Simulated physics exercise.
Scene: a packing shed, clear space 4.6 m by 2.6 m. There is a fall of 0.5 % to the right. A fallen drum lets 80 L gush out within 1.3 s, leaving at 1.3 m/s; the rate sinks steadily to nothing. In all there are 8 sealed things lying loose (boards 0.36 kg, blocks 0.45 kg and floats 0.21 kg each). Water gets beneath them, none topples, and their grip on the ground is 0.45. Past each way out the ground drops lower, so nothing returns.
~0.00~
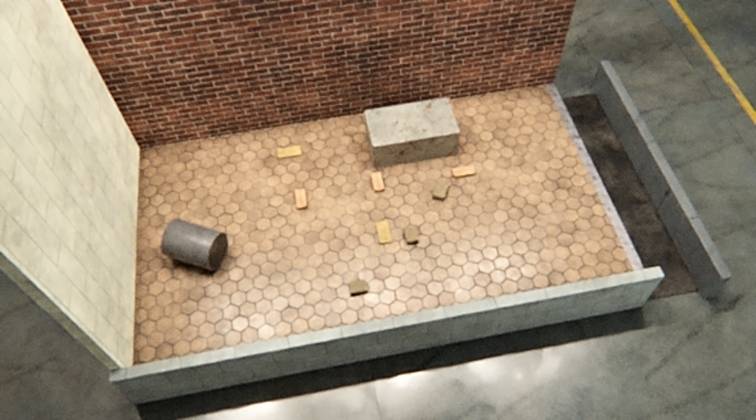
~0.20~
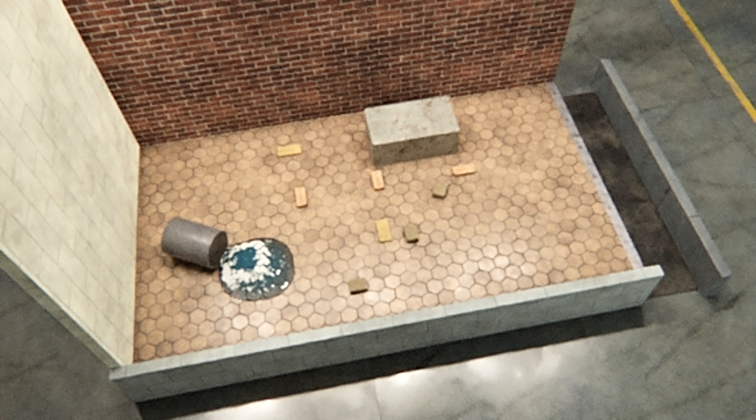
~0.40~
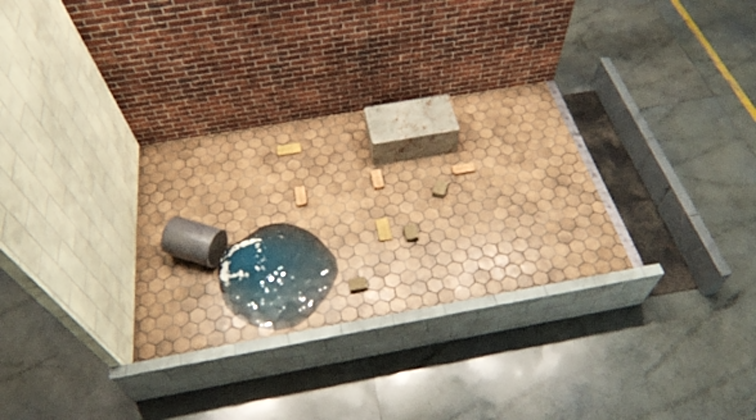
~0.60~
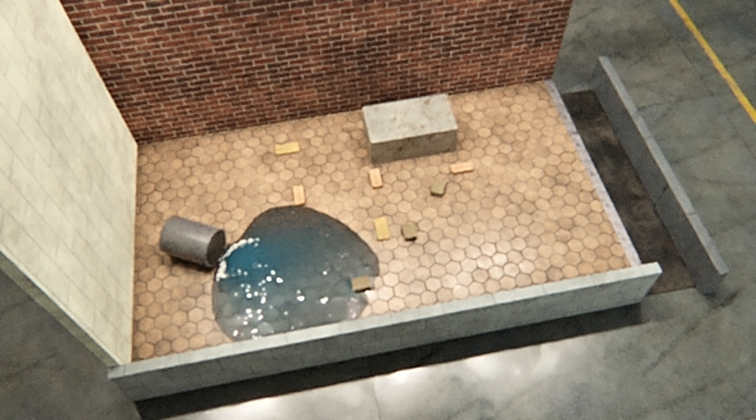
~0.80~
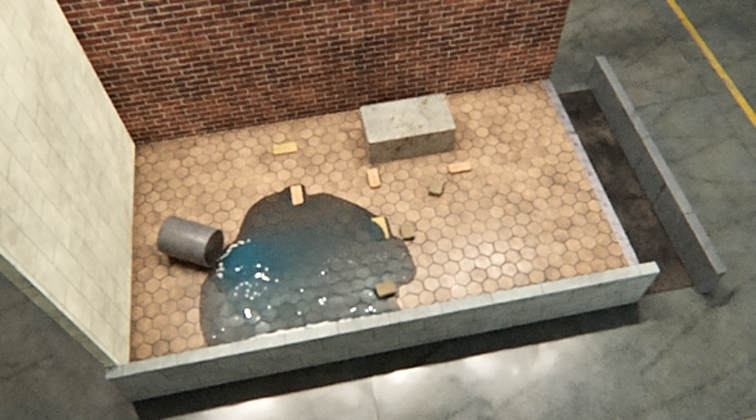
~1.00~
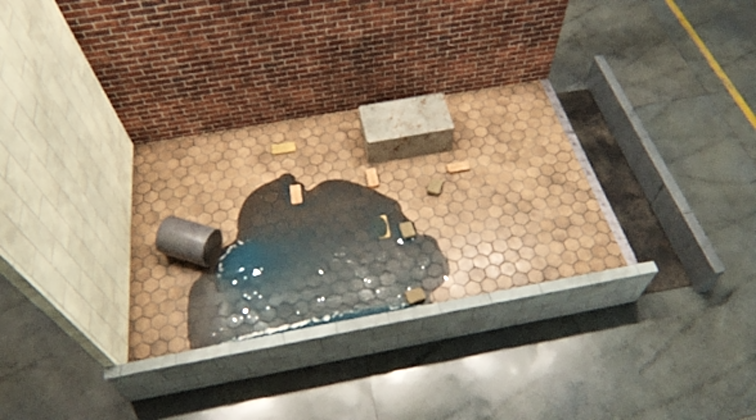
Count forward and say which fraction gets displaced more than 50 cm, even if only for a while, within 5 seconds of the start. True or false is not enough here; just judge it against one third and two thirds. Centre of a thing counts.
It lies between the two marks.
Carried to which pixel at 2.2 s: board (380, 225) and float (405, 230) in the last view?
Somewhere around (485, 199) and (500, 204).
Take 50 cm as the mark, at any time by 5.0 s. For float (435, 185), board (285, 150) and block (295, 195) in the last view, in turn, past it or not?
Item one exceeds it, item two falls below it, item three falls below it.
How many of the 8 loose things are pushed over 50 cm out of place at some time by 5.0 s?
5.
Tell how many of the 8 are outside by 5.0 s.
Tally so far: 3.
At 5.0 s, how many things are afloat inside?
I'd say 0 of them.
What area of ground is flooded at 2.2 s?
Near 4.5 m2 in all.
After 1.4 s 1 of 8 are over 50 cm from their spots; 2 afloat.
After 2.2 s 4 of 8 are over 50 cm from their spots; 1 afloat.
After 3.5 s 5 of 8 are over 50 cm from their spots; 2 afloat.
After 5.0 s 5 of 8 are over 50 cm from their spots, and 5 have been at some point; 0 afloat.
